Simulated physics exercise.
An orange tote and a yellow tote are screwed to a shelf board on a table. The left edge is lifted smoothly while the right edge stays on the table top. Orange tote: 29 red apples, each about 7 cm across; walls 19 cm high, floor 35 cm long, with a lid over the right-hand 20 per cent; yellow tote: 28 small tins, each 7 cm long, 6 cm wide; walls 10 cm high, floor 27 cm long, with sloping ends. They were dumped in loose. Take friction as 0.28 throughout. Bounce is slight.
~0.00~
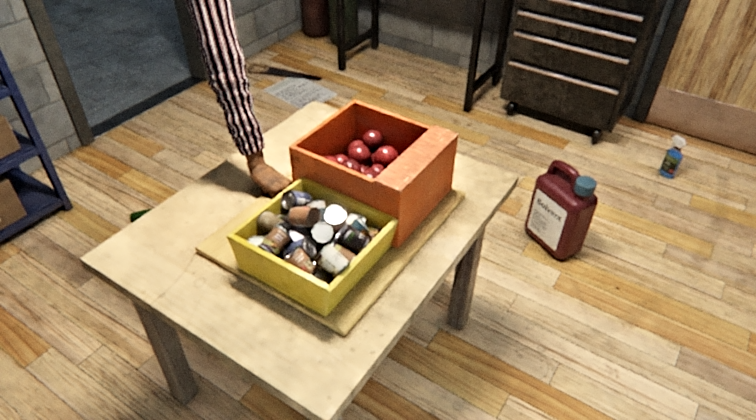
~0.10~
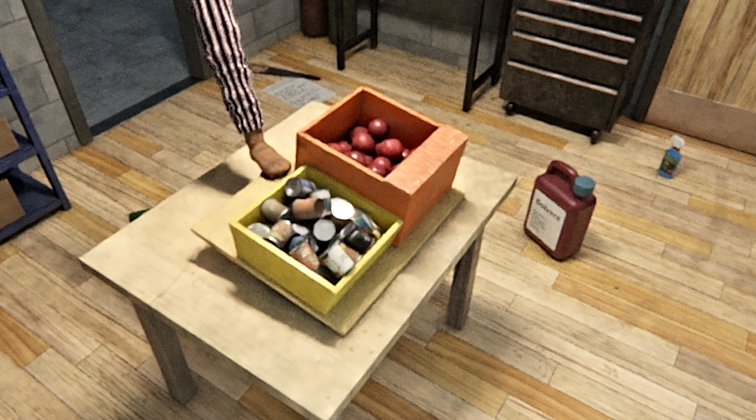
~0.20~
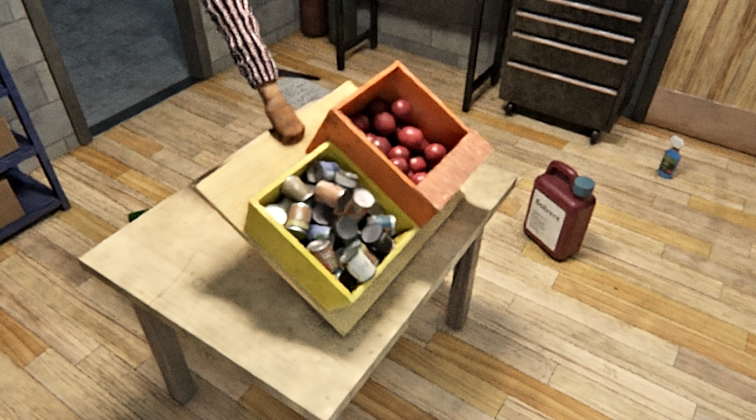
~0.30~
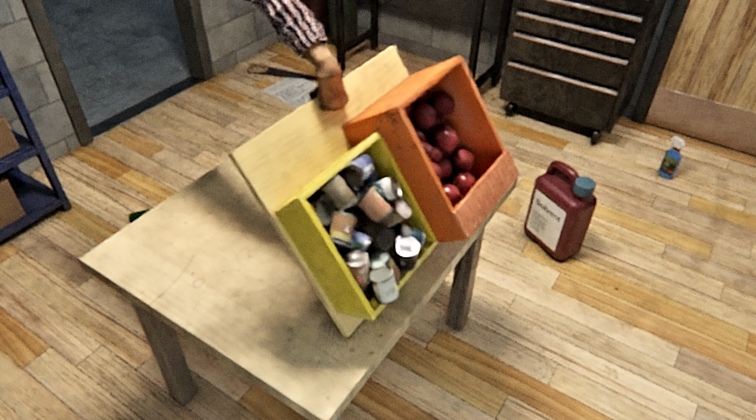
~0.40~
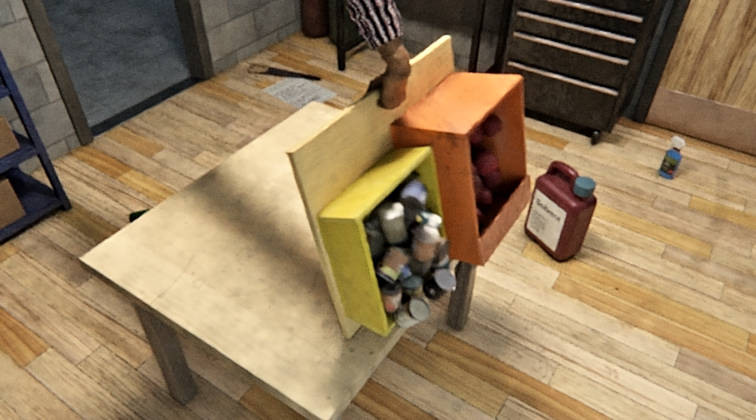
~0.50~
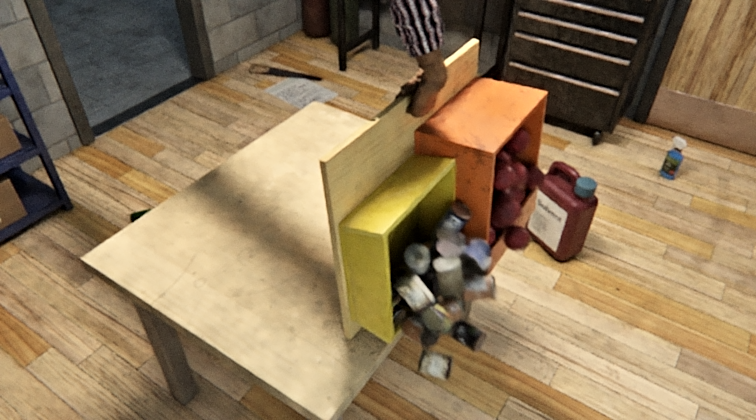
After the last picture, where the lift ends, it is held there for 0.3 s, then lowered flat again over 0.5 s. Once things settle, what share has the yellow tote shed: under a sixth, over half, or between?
The yellow tote loses more than half of its small tins.
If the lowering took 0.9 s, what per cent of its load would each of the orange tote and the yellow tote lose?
Then orange tote 40, yellow tote 100 per cent.
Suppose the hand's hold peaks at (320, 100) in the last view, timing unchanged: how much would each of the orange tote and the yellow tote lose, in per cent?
Then orange tote 0, yellow tote 40 per cent.
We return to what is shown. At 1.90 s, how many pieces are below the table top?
Roughly 40.
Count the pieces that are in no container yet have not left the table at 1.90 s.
Some 0 pieces.
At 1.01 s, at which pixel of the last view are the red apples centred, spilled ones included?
Near (456, 200).
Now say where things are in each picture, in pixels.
In the first picture (we follow the rim corner now nearest the camera), yellow tote at (327, 287); orange tote at (397, 191); tilt 0°; nothing out yet.
Yellow tote at (333, 288); orange tote at (408, 193); tilt 9°, in the second picture.
Yellow tote at (351, 297); orange tote at (435, 207); tilt 30°, in the third picture.
Yellow tote at (373, 314); orange tote at (465, 234); tilt 55°, in the fourth picture.
Yellow tote at (387, 332); orange tote at (481, 260); tilt 76°; 3 out, the lowest tin at (439, 285), in the fifth picture.
Yellow tote at (392, 339); orange tote at (485, 271); tilt 85°; 19 out, the lowest tin at (468, 335), in the sixth picture.
After 0.72 s, tilt 85°; 10 of 29 out of the orange tote and 26 of 28 out of the yellow tote.
After 1.01 s, tilt 53°; 11 of 29 out of the orange tote and 27 of 28 out of the yellow tote.
After 1.40 s, tilt 0°; 11 of 29 out of the orange tote and 27 of 28 out of the yellow tote.
Final count (at 1.90 s), 11 of 29 out of the orange tote and 27 of 28 out of the yellow tote. Asked share, 27 of 28, 96 per cent.
